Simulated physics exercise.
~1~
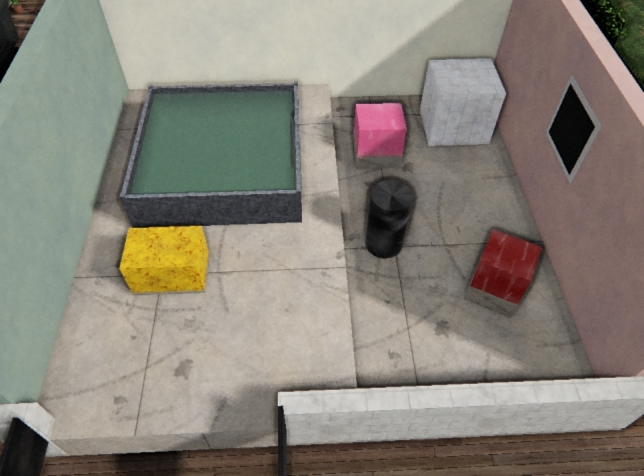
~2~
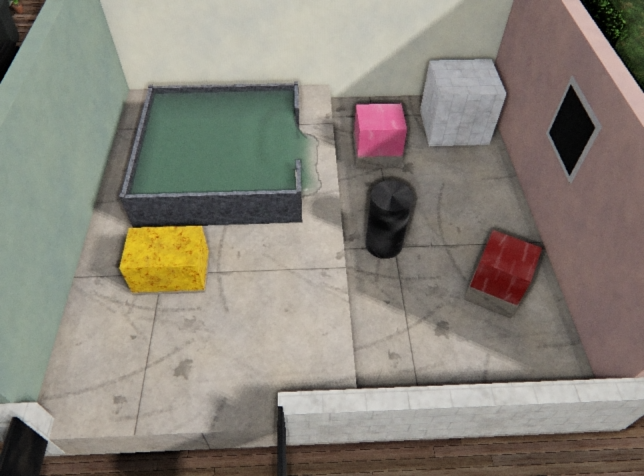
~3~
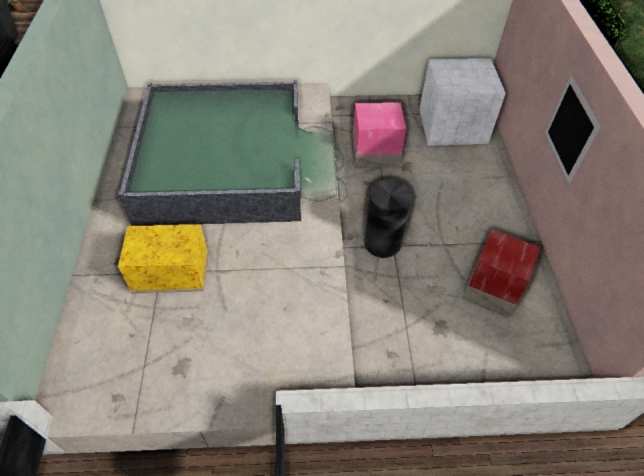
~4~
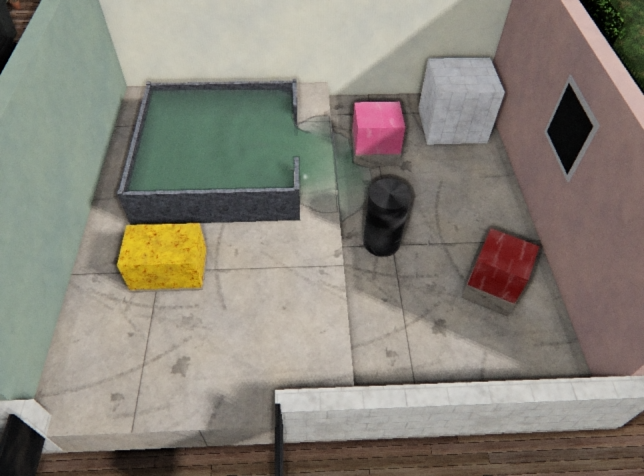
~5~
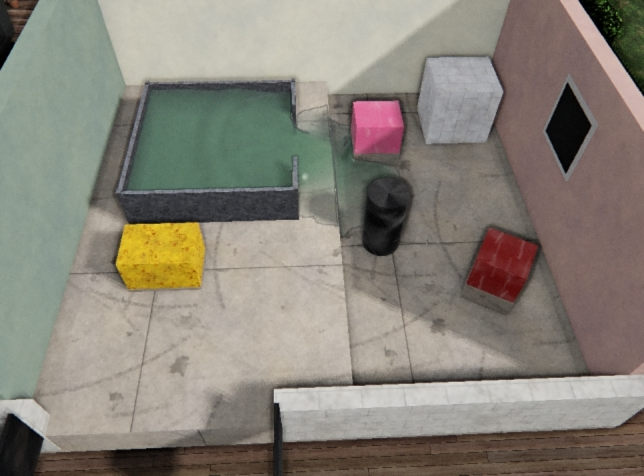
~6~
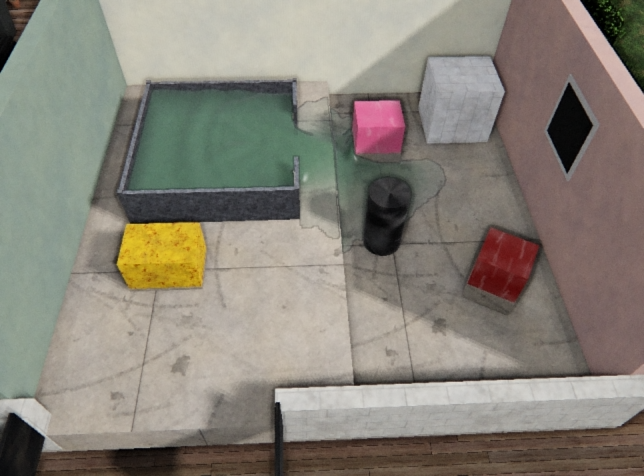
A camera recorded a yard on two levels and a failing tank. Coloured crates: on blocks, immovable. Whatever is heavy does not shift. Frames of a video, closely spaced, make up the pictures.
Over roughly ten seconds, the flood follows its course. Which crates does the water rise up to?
In the end the yellow crate never meets the water; the pink crate meets the water; the red crate never meets the water.
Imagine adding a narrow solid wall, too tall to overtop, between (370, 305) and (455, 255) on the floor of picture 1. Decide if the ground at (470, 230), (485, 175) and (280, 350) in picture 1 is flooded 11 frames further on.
One by one: Soaked, soaked, spared.
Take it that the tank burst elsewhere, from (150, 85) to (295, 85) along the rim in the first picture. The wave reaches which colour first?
The pink one.
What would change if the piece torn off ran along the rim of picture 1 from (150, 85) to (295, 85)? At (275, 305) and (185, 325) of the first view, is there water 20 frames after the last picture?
Going in the order you asked, the first is never reached and the second is never reached.
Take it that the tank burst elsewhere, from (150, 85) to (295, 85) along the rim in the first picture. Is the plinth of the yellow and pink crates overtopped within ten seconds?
The yellow one is reached; the pink one is untouched.
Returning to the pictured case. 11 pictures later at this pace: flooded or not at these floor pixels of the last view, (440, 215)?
Answer: Flooding.
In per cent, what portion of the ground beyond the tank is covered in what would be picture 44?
Some 50 in a hundred.
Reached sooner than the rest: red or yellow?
The one in red it is.
A moment on, water covers 25 % of the floor; the yellow crate not reached, the pink crate water round its plinth, the red crate not reached.
Next, water covers 35 % of the floor; the yellow crate not reached, the pink crate water round its plinth, the red crate water round its plinth.
Then, water covers 45 % of the floor; the yellow crate not reached, the pink crate water round its plinth, the red crate water round its plinth.
Later, water covers 50 % of the floor; the yellow crate not reached, the pink crate water round its plinth, the red crate water round its plinth.
In the end, water covers 50 % of the floor; the yellow crate stayed above the water, the pink crate was topped, the red crate stayed above the water.
